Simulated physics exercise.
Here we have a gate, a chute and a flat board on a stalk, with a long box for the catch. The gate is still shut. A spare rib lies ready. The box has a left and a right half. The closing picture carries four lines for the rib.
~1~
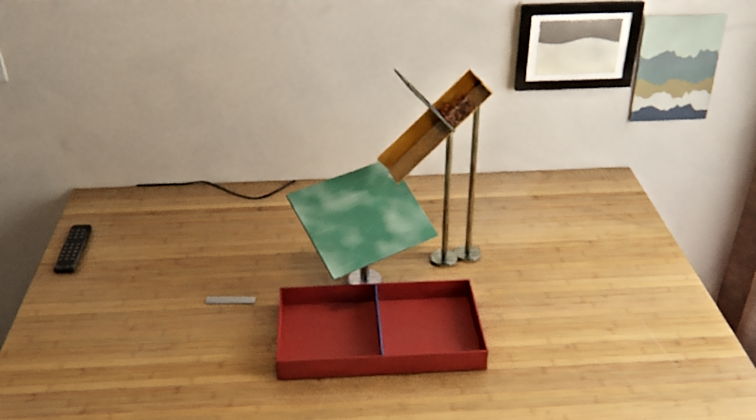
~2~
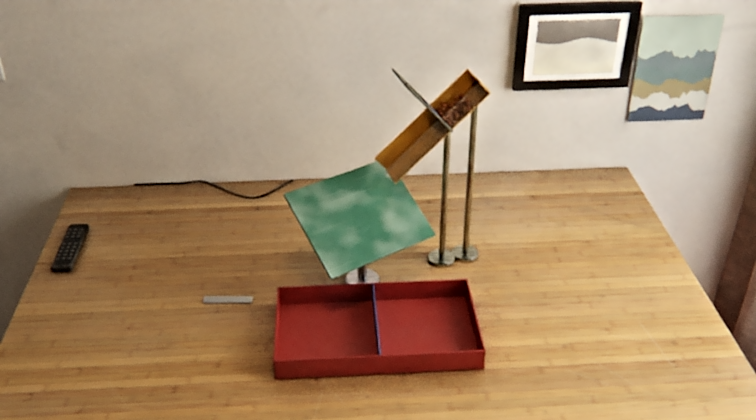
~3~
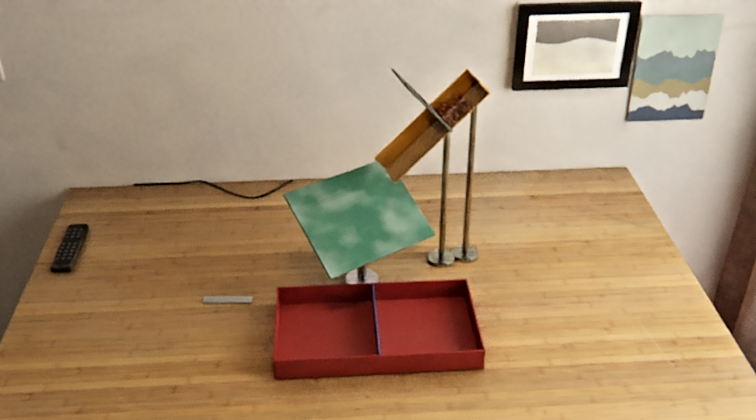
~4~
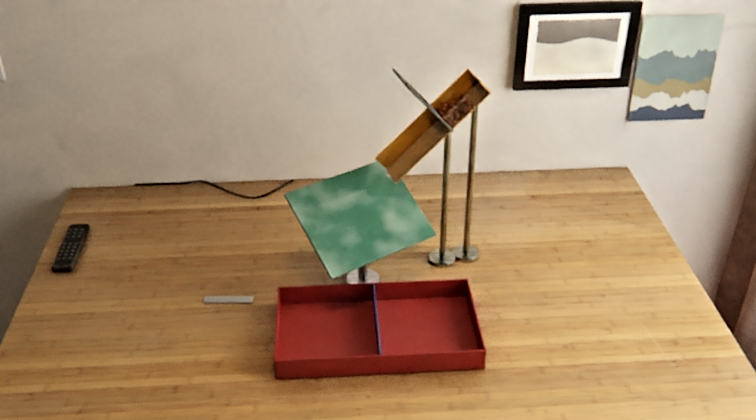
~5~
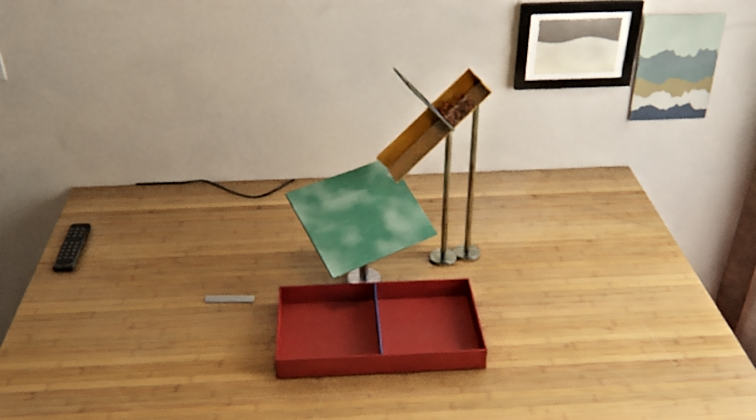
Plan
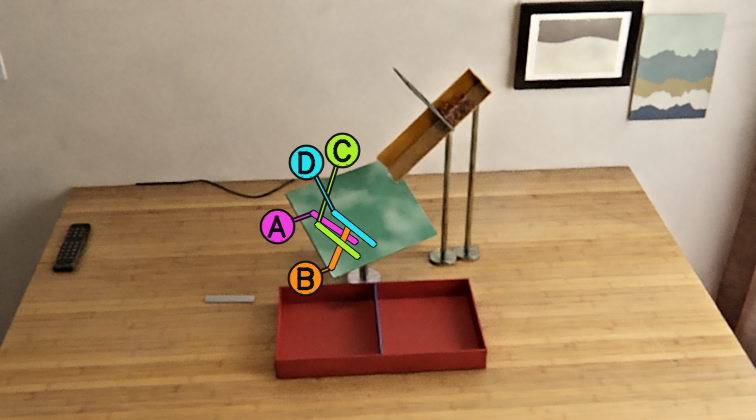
A wooden table holding a tilted green board, a raised orange chute and a divided red box, with nothing visibly moving.
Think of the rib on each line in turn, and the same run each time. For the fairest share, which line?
Choose B.
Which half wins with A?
More lands on the right.
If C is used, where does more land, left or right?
The right half.
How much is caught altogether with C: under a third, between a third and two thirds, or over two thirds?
It is over two thirds.
On the marked copy, line A from (313, 213) to (355, 241); line B from (348, 226) to (331, 267); line C from (317, 224) to (357, 256); line D from (334, 212) to (373, 244).
With A, of what is caught, a small part in the left half, nearly all in the right.
With B, of what is caught, about half in the left half, about half in the right.
With C, of what is caught, a small part in the left half, nearly all in the right.
With D, of what is caught, a small part in the left half, most in the right.
